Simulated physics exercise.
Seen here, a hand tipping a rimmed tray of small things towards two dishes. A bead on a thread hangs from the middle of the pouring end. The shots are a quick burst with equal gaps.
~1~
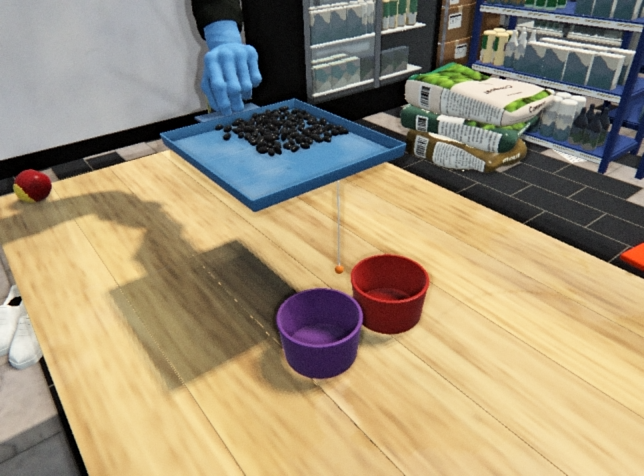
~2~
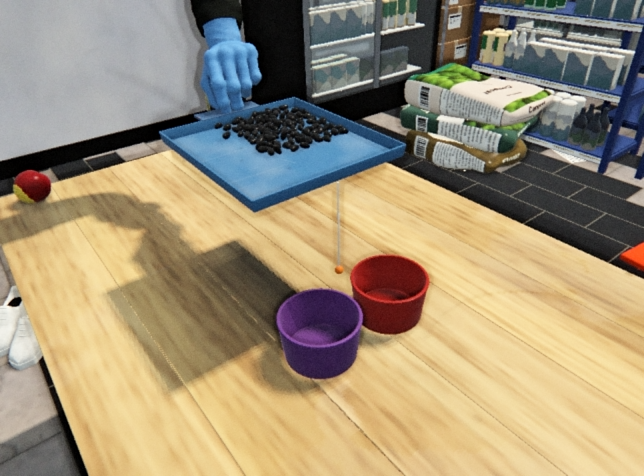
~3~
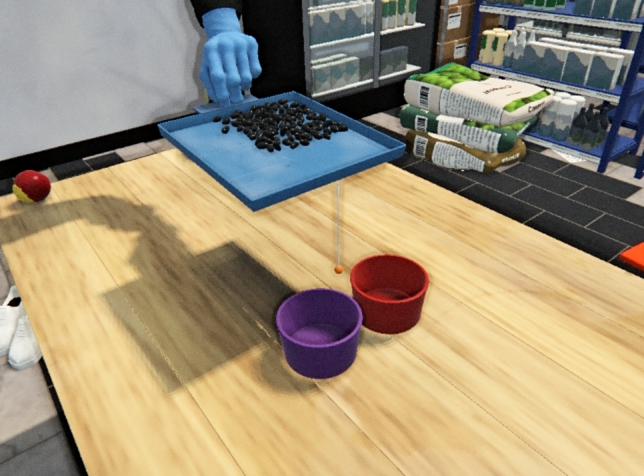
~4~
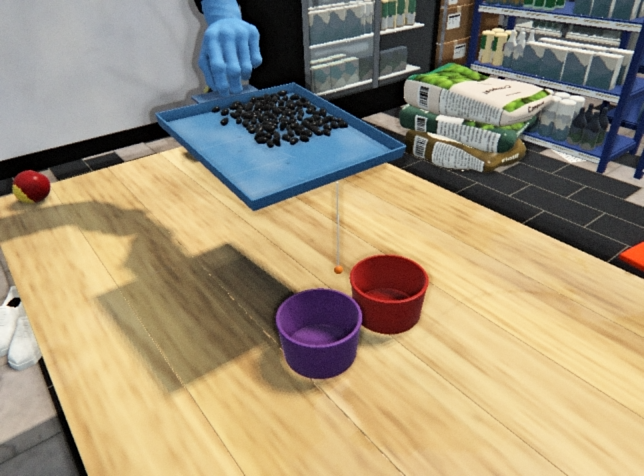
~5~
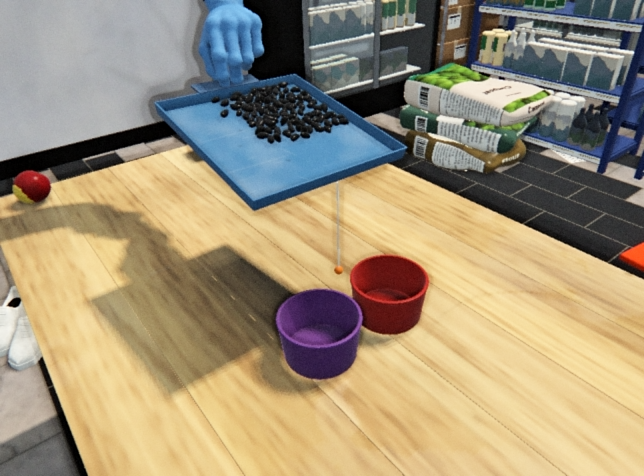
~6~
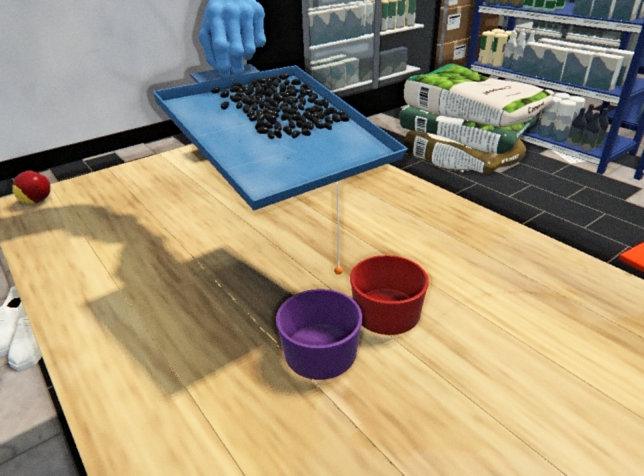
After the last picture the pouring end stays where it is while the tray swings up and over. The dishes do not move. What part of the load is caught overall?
The two hold more than half of the load.
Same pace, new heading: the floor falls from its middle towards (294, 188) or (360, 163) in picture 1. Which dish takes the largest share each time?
One: The left-hand dish. Two: The right-hand dish.
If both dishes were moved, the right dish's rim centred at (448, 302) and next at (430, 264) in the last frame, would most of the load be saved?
At the first place the smaller part, at the second above a half.
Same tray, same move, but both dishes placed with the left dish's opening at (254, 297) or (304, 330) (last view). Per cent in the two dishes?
The first gives 0 %, the second 50 %.
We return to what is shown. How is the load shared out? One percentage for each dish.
The left dish has 10 per cent, the right dish has 50.
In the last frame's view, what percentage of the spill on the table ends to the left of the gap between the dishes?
It comes to 20 per cent or so.
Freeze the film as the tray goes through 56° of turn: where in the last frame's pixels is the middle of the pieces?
Roughly at (358, 145).
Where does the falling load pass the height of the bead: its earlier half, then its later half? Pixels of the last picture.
At about (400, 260), then at (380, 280).
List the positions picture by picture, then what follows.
In the first picture, corners of the pouring end at (253, 199) and (404, 144), level; middle of the load at (275, 130), black beans; left dish at (346, 353); right dish at (416, 310); bead on its thread at (339, 270).
In the second picture, corners of the pouring end at (253, 199) and (404, 144), level; middle of the load at (275, 129).
In the third picture, corners of the pouring end at (253, 199) and (404, 145), tipped barely, lowest at the right corner; middle of the load at (274, 124).
In the fourth picture, corners of the pouring end at (253, 199) and (404, 146), tipped a little, lowest at the right corner; middle of the load at (274, 118).
In the fifth picture, corners of the pouring end at (254, 199) and (405, 147), tipped a little, lowest at the right corner; middle of the load at (275, 111).
In the sixth picture, corners of the pouring end at (255, 199) and (405, 148), tipped a little, lowest at the right corner; middle of the load at (275, 104); left dish at (345, 354); right dish at (415, 311).
Soon after the last picture, tray tipped steeply; nearly all on the tray; a stray few in the air.
A little later, tray tipped right over; about two thirds on the tray; a stray few in the left dish; a small part in the right dish; a small part outside both; a small part in the air.
Later still, tray tipped past a quarter turn; a small part in the left dish; about half in the right dish; about a third outside both.
At rest, tray tipped past a quarter turn; a small part in the left dish; about half in the right dish; about a third outside both.
